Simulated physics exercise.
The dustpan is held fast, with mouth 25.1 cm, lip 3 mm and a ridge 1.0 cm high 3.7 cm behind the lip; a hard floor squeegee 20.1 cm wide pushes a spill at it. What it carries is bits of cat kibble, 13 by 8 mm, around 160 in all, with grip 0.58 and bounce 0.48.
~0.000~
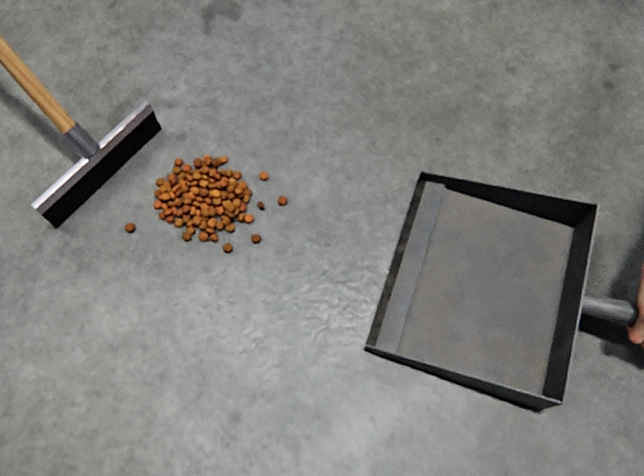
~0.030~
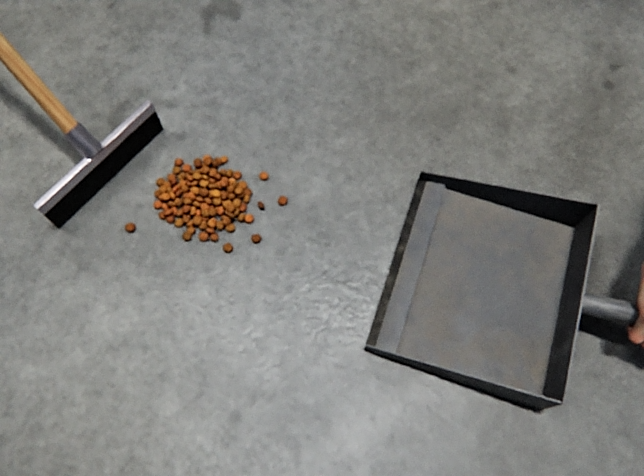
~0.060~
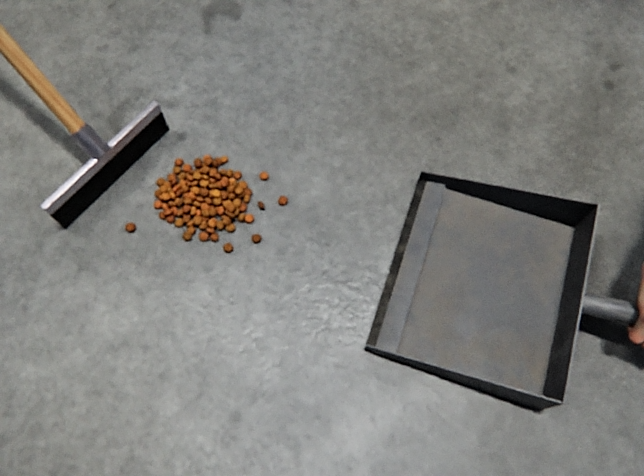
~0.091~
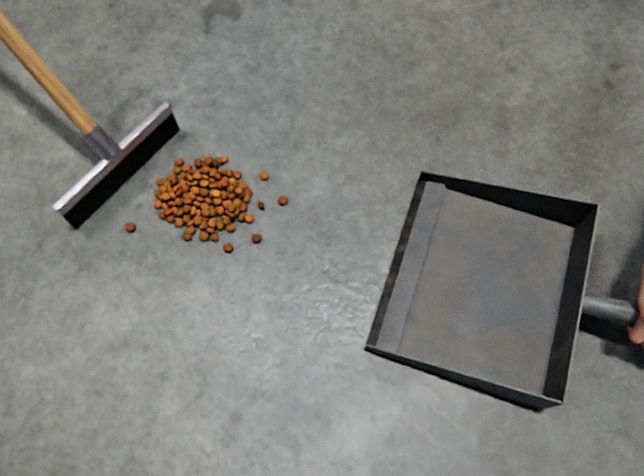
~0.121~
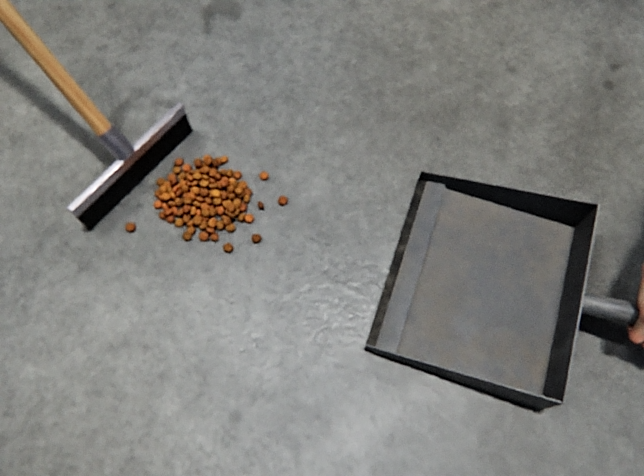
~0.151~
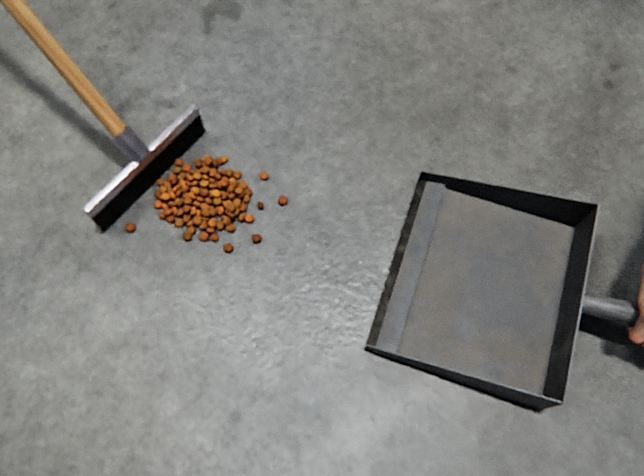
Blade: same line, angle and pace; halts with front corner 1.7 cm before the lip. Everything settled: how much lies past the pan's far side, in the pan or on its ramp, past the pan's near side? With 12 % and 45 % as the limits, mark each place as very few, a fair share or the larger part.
My call: Far side: Very few; pan: Very few; near side: Very few.
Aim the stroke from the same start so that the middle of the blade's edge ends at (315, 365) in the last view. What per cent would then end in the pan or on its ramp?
That would come to near 10 percent.
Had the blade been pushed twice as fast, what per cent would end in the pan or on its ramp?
In that case roughly 30 percent.
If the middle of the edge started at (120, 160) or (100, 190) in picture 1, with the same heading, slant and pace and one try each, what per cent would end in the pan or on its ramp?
Estimates: 0 percent and 5 percent.
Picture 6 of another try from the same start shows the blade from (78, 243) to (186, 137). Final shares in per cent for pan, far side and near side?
Per cent by place - pan 15, far side 0, near side 30.
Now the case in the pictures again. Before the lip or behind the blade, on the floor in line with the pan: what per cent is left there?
Roughly 95 percent.
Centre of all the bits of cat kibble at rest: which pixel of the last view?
Near (361, 246).
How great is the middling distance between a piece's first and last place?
Somewhere around 22 centimetres.
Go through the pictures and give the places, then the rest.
Blade from (39, 209) to (148, 108), moved 0.0 cm, 0 of the pieces shifted so far; middle of the pieces at (209, 199); pan at (489, 290), in the first frame.
Blade from (42, 209) to (150, 108), moved 0.3 cm, 0 of the pieces shifted so far; middle of the pieces at (209, 199), in the second frame.
Blade from (49, 210) to (157, 109), moved 1.1 cm, 0 of the pieces shifted so far; middle of the pieces at (209, 199), in the third frame.
Blade from (61, 210) to (168, 109), moved 2.6 cm, 0 of the pieces shifted so far; middle of the pieces at (209, 199), in the fourth frame.
Blade from (75, 211) to (181, 110), moved 4.5 cm, 0 of the pieces shifted so far; middle of the pieces at (209, 199), in the fifth frame.
Blade from (90, 213) to (195, 111), moved 6.4 cm, 0 of the pieces shifted so far; middle of the pieces at (209, 199); pan at (490, 290). Its pace works out near 0.64 m/s, heading 14 degrees away from the viewer's side, in the sixth frame.
Then, at 0.39 s, middle of the blade 20 cm from the lip; 0 % over the lip, far side 0 %, near side 0 %.
Then, at 0.55 s, middle of the blade 10 cm from the lip; 0 % over the lip, far side 0 %, near side 0 %.
After 0.83 s, middle of the blade 5 cm from the lip; 5 % over the lip, far side 0 %, near side 0 %.
In the end, at 1.2 s, far side 0 %, pan 5 %, near side 0 %, in front of the lip or behind the blade 95 %.
